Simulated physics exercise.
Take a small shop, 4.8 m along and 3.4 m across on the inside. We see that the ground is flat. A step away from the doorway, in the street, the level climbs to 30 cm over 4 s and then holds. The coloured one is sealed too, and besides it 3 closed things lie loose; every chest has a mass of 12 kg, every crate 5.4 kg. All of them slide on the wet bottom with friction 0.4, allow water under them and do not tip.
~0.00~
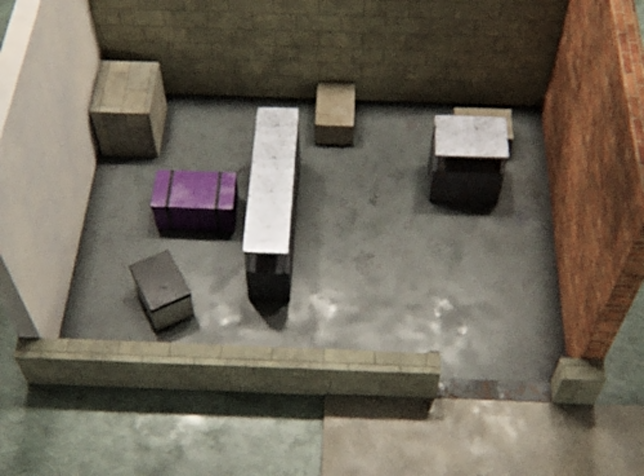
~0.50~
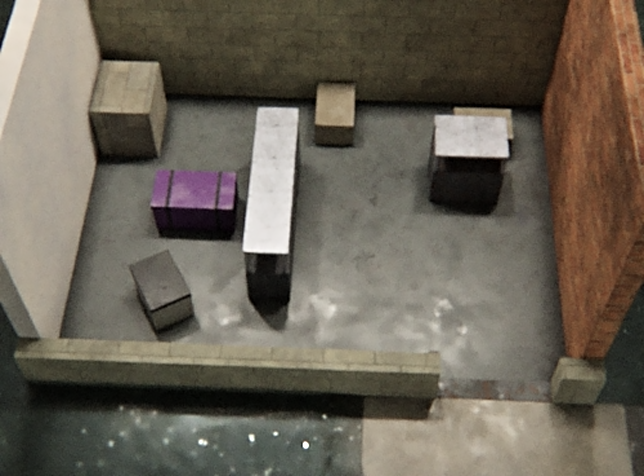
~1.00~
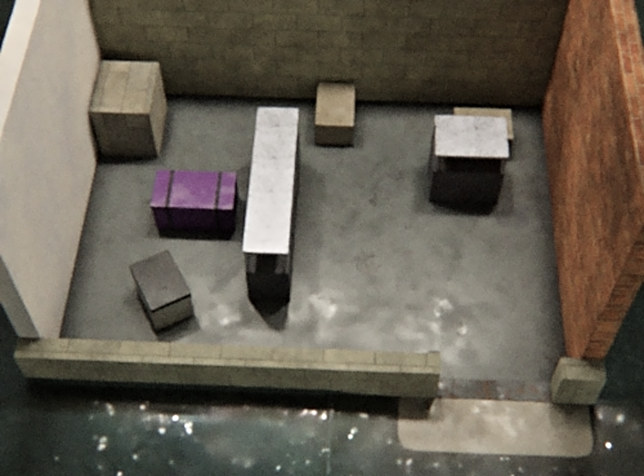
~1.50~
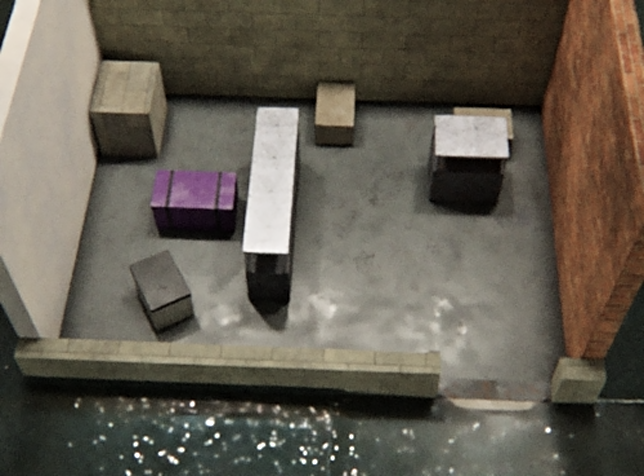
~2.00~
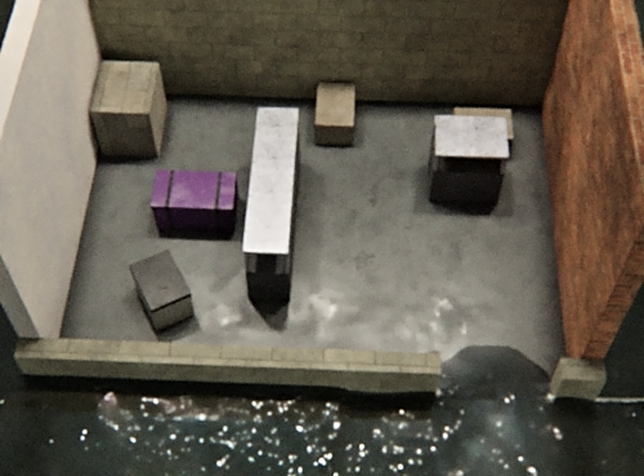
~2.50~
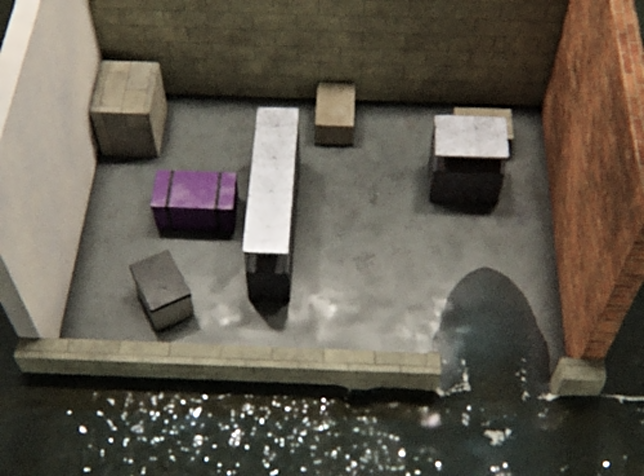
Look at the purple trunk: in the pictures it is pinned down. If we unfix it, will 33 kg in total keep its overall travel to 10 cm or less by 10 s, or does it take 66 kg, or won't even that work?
It takes 66 kg.
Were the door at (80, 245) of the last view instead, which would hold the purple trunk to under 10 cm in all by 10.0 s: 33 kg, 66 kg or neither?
In that case both options fail.
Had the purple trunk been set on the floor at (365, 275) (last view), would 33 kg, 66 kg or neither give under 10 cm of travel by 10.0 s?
Well, must use the heavier.
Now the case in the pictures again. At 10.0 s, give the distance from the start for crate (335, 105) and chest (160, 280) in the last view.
They've ended up 250 cm and 5 cm away, in that order.
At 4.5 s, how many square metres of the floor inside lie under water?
About 7.0 m2.
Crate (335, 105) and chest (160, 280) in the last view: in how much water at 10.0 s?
First roughly 10 cm, second roughly 5 cm.
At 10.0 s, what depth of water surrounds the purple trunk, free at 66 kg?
Close to 7 cm deep.
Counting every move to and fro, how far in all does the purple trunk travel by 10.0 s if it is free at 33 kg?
Roughly 40 cm.
After 3.5 s the purple trunk would be 0 cm from its start with 33 kg and 0 cm from its start with 66 kg; 0 cm of water round it then.
After 4.5 s the purple trunk would be 0 cm from its start with 33 kg and 0 cm from its start with 66 kg; 0 cm of water round it then.
After 7.0 s the purple trunk would be 0 cm from its start with 33 kg and 0 cm from its start with 66 kg; 0 cm of water round it then.
After 10.0 s the purple trunk would be 44 cm from its start with 33 kg and 0 cm from its start with 66 kg; 7 cm of water round it then.
